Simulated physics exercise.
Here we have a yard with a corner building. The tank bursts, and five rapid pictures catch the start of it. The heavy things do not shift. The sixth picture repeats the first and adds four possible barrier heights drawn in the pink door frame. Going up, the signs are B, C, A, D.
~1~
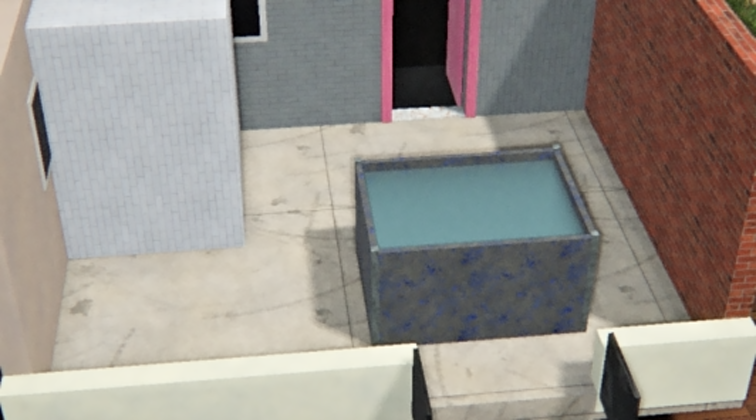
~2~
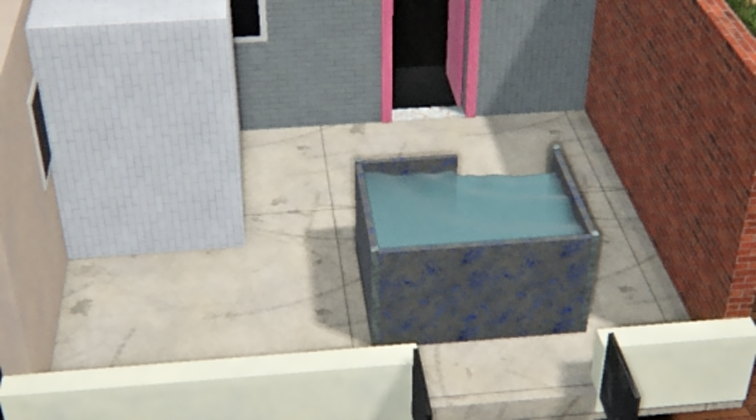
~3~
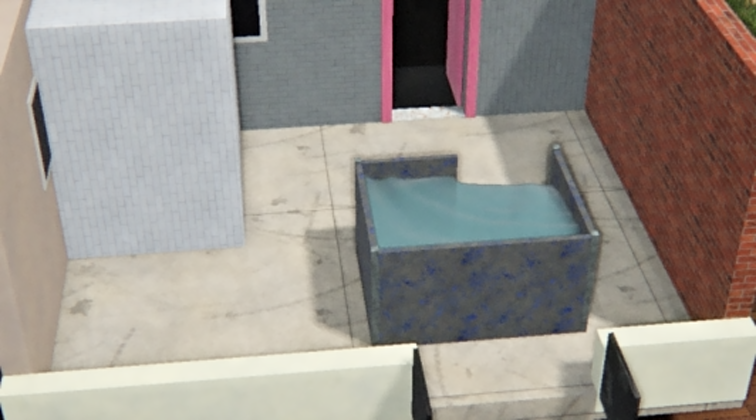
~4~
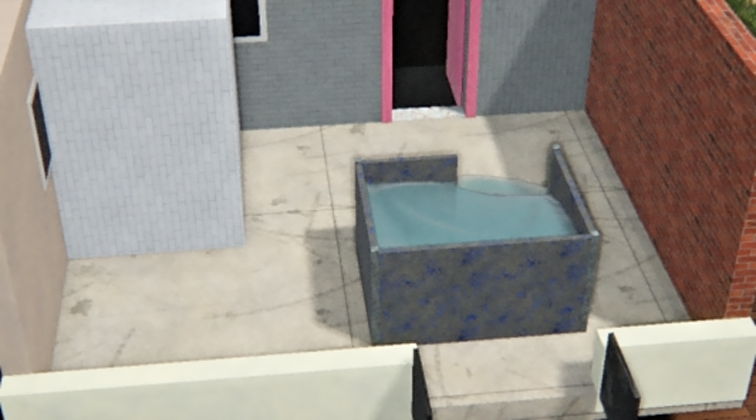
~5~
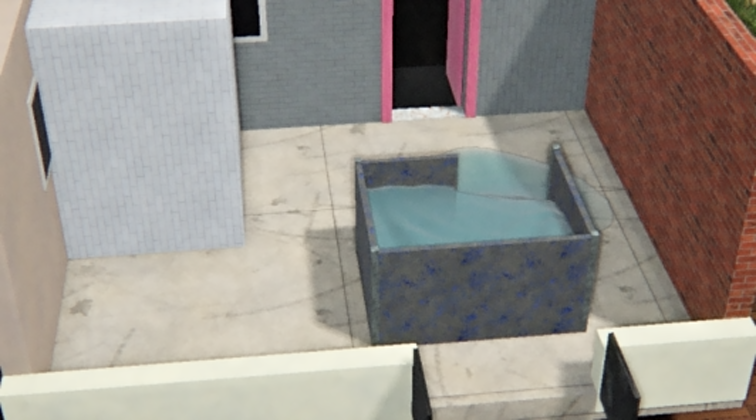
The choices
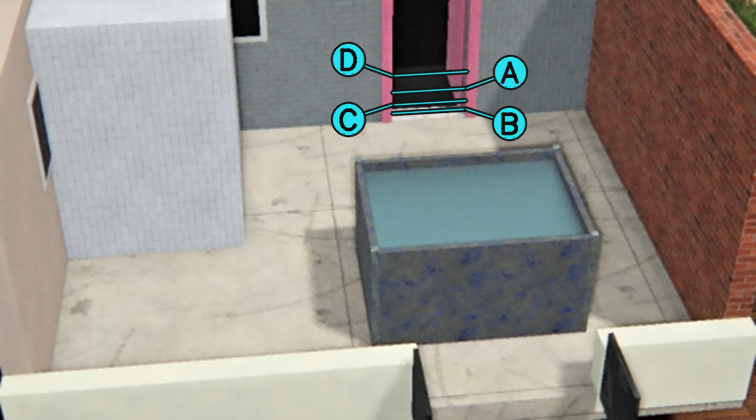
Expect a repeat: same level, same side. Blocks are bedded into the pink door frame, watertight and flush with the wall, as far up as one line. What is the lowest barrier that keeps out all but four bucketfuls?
Use height A.
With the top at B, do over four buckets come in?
Yes.
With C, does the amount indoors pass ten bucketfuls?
Yes, clearly.
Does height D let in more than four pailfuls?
No, not at all.
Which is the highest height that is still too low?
C it is.
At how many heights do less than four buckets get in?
Two of the four.
In cyan, A at (429, 90); B at (429, 111); C at (429, 102); D at (430, 73); from the bottom up B, C, A, D.
For height A, a bucket or two gets in.
For height B, dozens of bucketfuls pour in.
For height C, some 15 bucketfuls get in.
For height D, nothing gets over.
